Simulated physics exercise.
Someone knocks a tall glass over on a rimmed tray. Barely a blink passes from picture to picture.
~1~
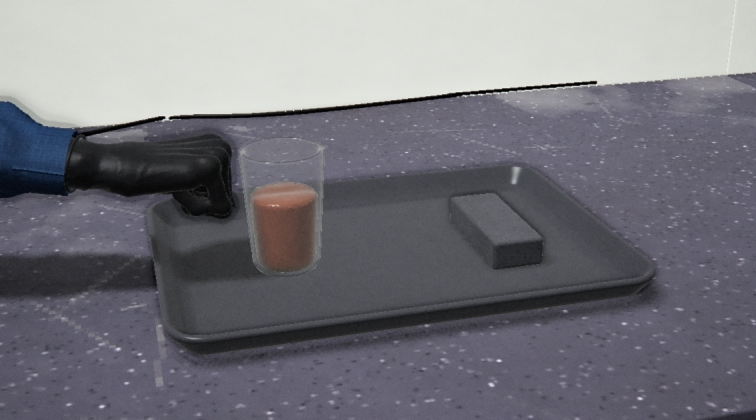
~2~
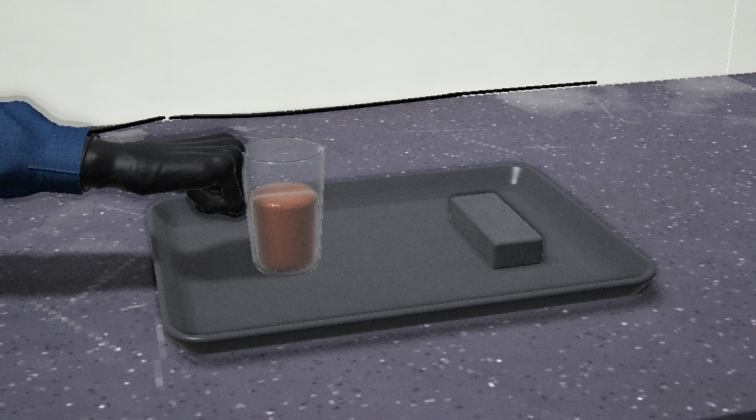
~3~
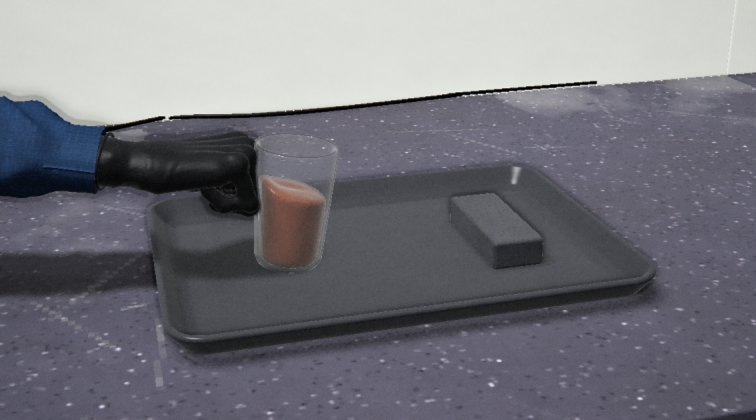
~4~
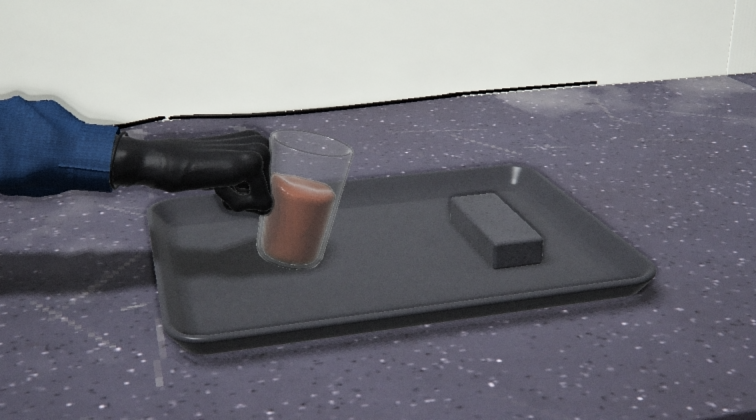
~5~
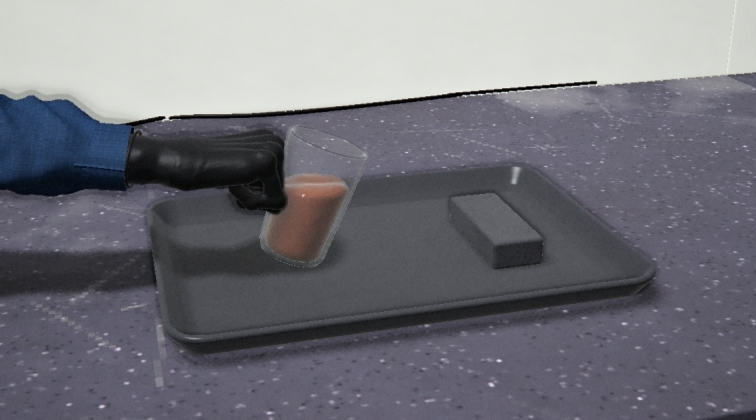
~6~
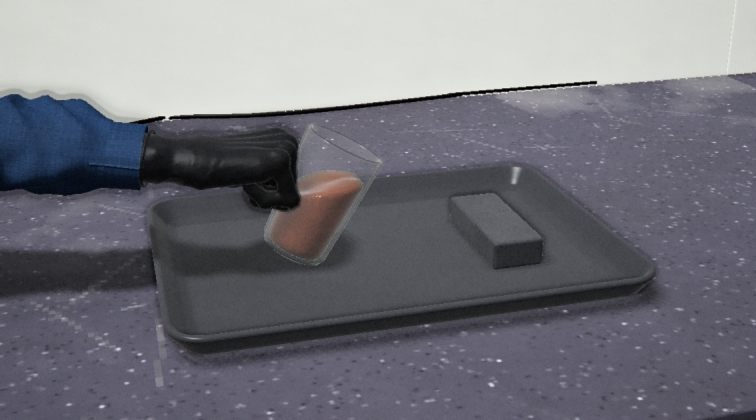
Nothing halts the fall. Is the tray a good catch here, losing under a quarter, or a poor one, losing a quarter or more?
What I see is less than a quarter pouring off the tray.
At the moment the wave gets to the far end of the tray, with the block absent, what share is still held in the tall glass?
Near 60 %.
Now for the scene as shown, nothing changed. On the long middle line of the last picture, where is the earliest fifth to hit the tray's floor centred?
I'd mark it somewhere roughly at pixel (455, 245).
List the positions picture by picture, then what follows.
In the first picture, it leans 0°; its right rim is at (321, 148); the tea meets the walls at (249, 195) and (316, 188); the tray's far rim is at (586, 214); a block is fixed to the tray further along.
In the second picture, it leans 0°; its right rim is at (321, 148); the tea meets the walls at (249, 194) and (316, 188).
In the third picture, it leans 7°; its right rim is at (335, 148); the tea meets the walls at (260, 176) and (323, 192).
In the fourth picture, it leans 14°; its right rim is at (350, 150); the tea meets the walls at (270, 172) and (333, 188).
In the fifth picture, it leans 21°; its right rim is at (365, 154); the tea meets the walls at (278, 184) and (347, 180).
In the sixth picture, it leans 29°; its right rim is at (379, 160); the tea meets the walls at (282, 195) and (362, 175).
A moment on, the tall glass is falling and 100 per cent is in the glass, 0 on the tray and 0 above or beyond its rim.
Next, the tall glass lies on its side and 71 per cent is in the glass, 24 on the tray and 5 above or beyond its rim.
Then the tall glass lies on its side and 37 per cent is in the glass, 50 on the tray and 12 above or beyond its rim.
Later the tall glass lies on its side and 19 per cent is in the glass, 69 on the tray and 12 above or beyond its rim.
Finally, 89 per cent is held by tray and glass, 11 is off the tray.
